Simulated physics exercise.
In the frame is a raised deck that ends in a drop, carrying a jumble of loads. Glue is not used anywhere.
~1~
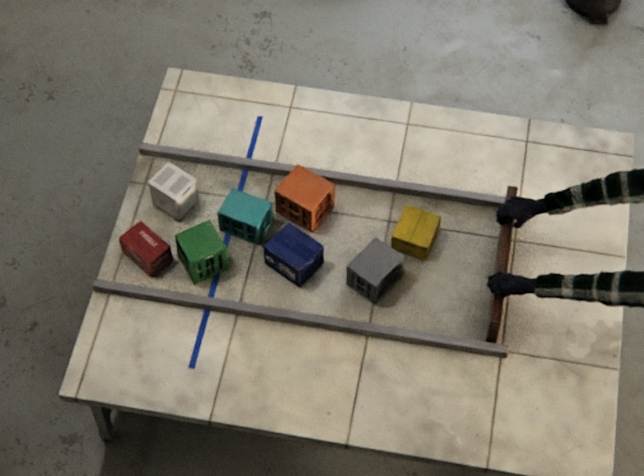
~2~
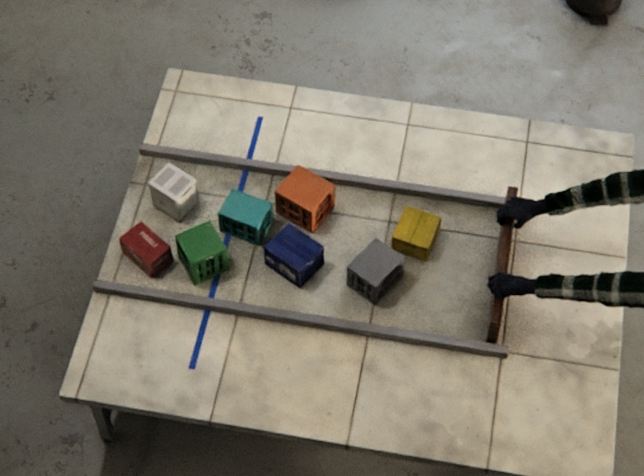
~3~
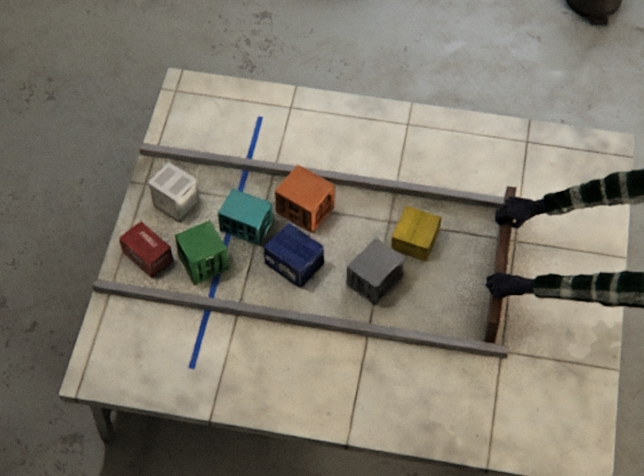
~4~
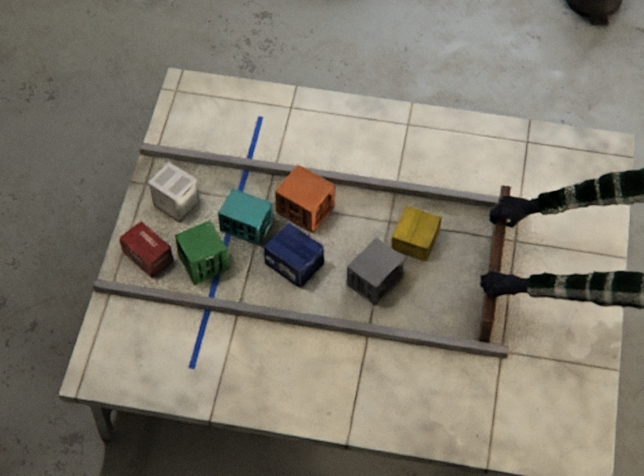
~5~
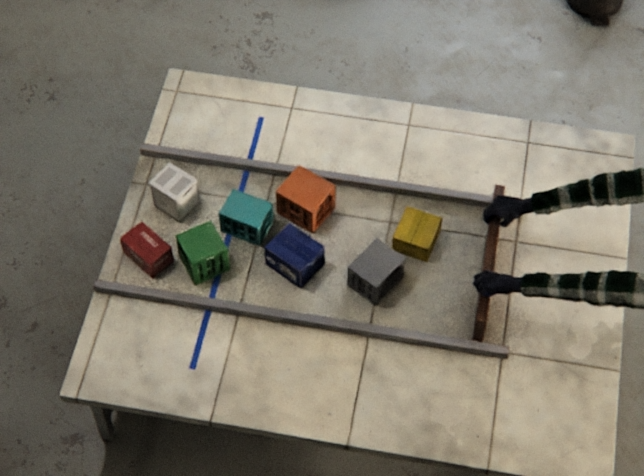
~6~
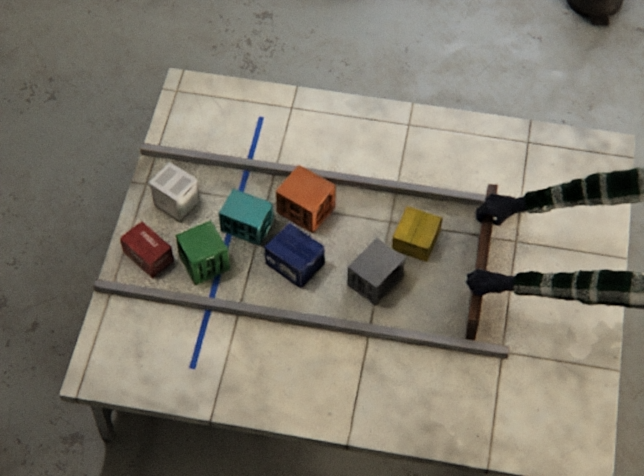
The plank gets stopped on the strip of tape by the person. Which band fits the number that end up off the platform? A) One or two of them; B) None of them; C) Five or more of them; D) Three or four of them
(A) One or two of them.
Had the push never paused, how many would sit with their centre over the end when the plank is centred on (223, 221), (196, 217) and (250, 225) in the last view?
It comes out as 1, then 3, then 1.
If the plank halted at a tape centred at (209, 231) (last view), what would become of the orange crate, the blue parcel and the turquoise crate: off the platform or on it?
In the end the orange crate keeps its place, the blue parcel keeps its place and the turquoise crate keeps its place.
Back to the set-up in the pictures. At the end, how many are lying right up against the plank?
That makes 2.
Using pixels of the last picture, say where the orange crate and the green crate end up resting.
Final spots - orange crate (182, 173), green crate (118, 241).
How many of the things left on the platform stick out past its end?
I count 2 overhanging.
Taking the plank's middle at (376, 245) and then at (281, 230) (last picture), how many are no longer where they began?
At that stage 2; at the next, 7.
Soon after, none off yet; red box at rest near (147, 249); white tote at rest near (175, 193); green crate at rest near (203, 253).
After that, none off yet; red box at rest near (147, 249); white tote at rest near (175, 193); green crate displaced a little near (195, 254).
In the end, the number that fall off is one or two; gone, red box.
